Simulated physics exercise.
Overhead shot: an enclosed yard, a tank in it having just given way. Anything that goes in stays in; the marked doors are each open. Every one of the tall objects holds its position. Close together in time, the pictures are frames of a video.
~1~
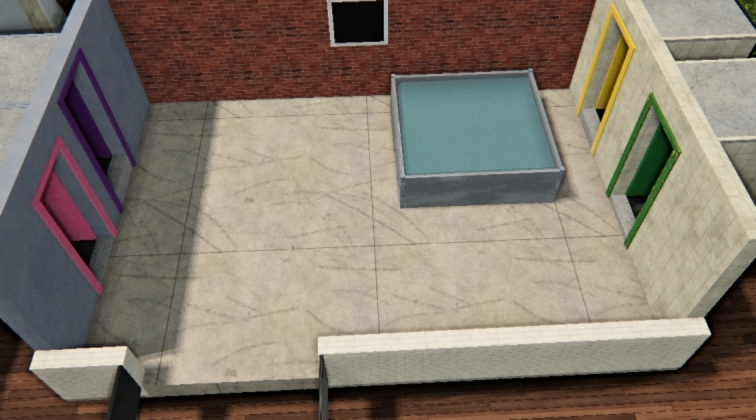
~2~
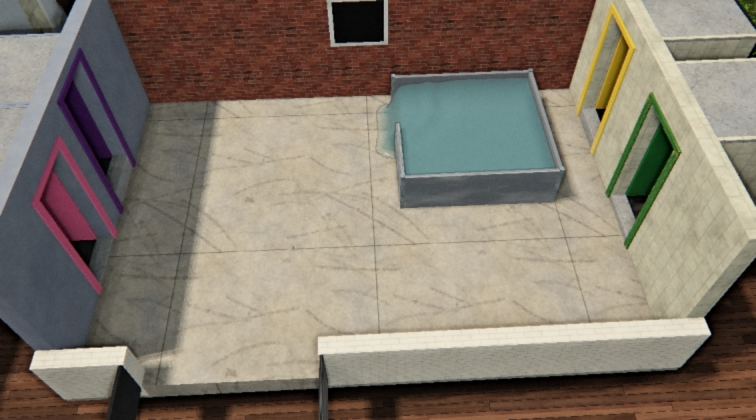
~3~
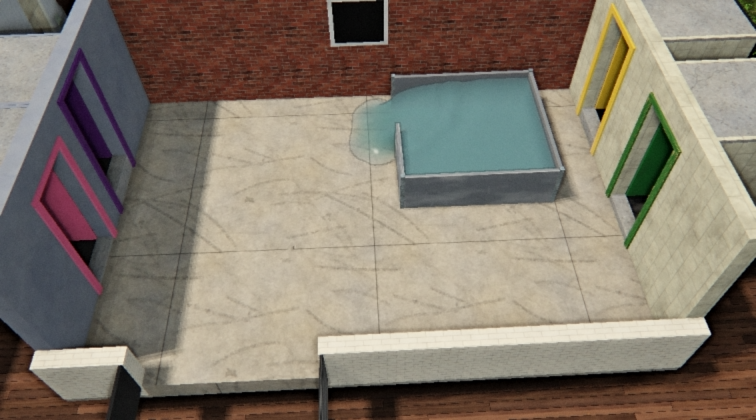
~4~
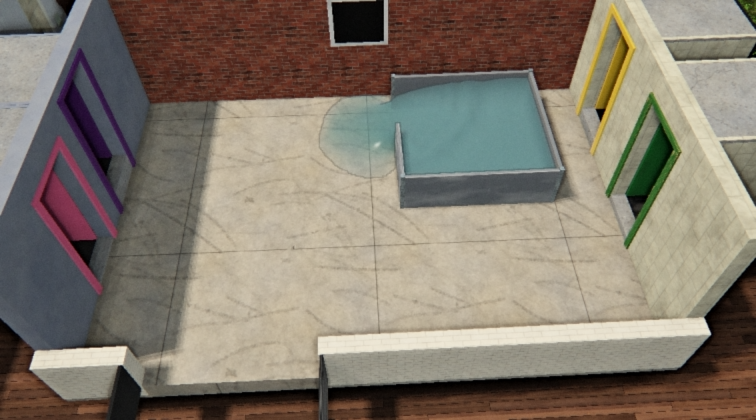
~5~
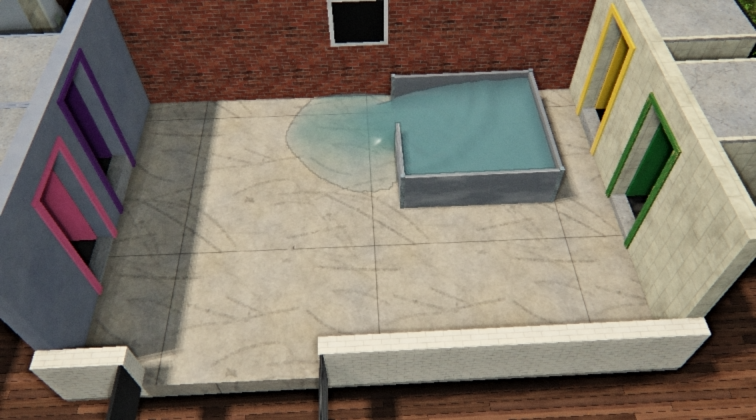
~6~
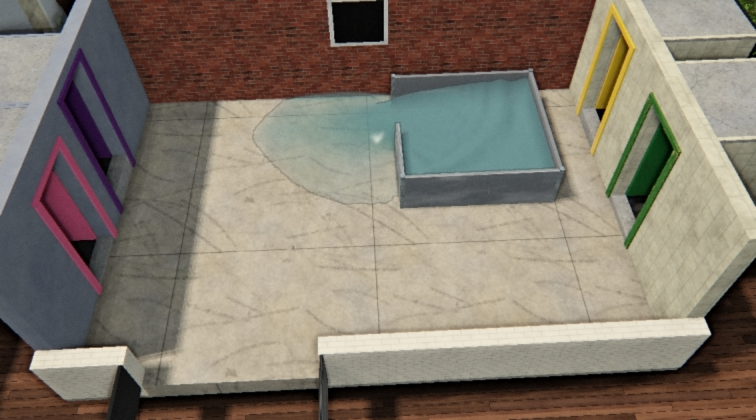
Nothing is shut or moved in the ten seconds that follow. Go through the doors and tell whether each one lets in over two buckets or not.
In the end purple door: At most two buckets; green door: At most two buckets; pink door: Over two buckets; yellow door: At most two buckets.
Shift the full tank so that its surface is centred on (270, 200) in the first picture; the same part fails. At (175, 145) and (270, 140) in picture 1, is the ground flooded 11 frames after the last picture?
Soaked, parched.
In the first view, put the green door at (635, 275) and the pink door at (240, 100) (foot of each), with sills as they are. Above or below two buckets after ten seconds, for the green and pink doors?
Short version: The green stays within the limit and the pink tops the limit.
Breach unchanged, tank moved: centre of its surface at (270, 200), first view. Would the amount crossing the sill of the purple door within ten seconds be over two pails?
Purple door: Overshoots.
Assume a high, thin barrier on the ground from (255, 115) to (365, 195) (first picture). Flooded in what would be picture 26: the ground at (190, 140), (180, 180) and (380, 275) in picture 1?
Taking the three spots in turn, they are inundated, inundated and inundated.
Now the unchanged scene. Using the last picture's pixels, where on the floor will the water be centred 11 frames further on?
Around pixel (386, 147).
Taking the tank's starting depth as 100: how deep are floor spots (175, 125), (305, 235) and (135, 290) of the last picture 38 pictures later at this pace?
I'd put them at close to 25 per cent, then 4 per cent, then 12 per cent.
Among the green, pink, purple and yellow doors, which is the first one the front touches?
The one in purple, before the others.
A moment on, water covers 30 % of the floor; the purple door not reached, the green door not reached, the pink door not reached, the yellow door not reached.
Next, water covers 35 % of the floor; the purple door wet at the sill, nothing in, the green door not reached, the pink door not reached, the yellow door not reached.
Then, water covers 45 % of the floor; the purple door wet at the sill, nothing in, the green door not reached, the pink door under two buckets in, the yellow door not reached.
Later, water covers 60 % of the floor; the purple door wet at the sill, nothing in, the green door not reached, the pink door over two buckets in, the yellow door wet at the sill, nothing in.
In the end, water covers 90 % of the floor; the purple door wet at the sill, nothing in, the green door wet at the sill, nothing in, the pink door over two buckets in, the yellow door wet at the sill, nothing in.
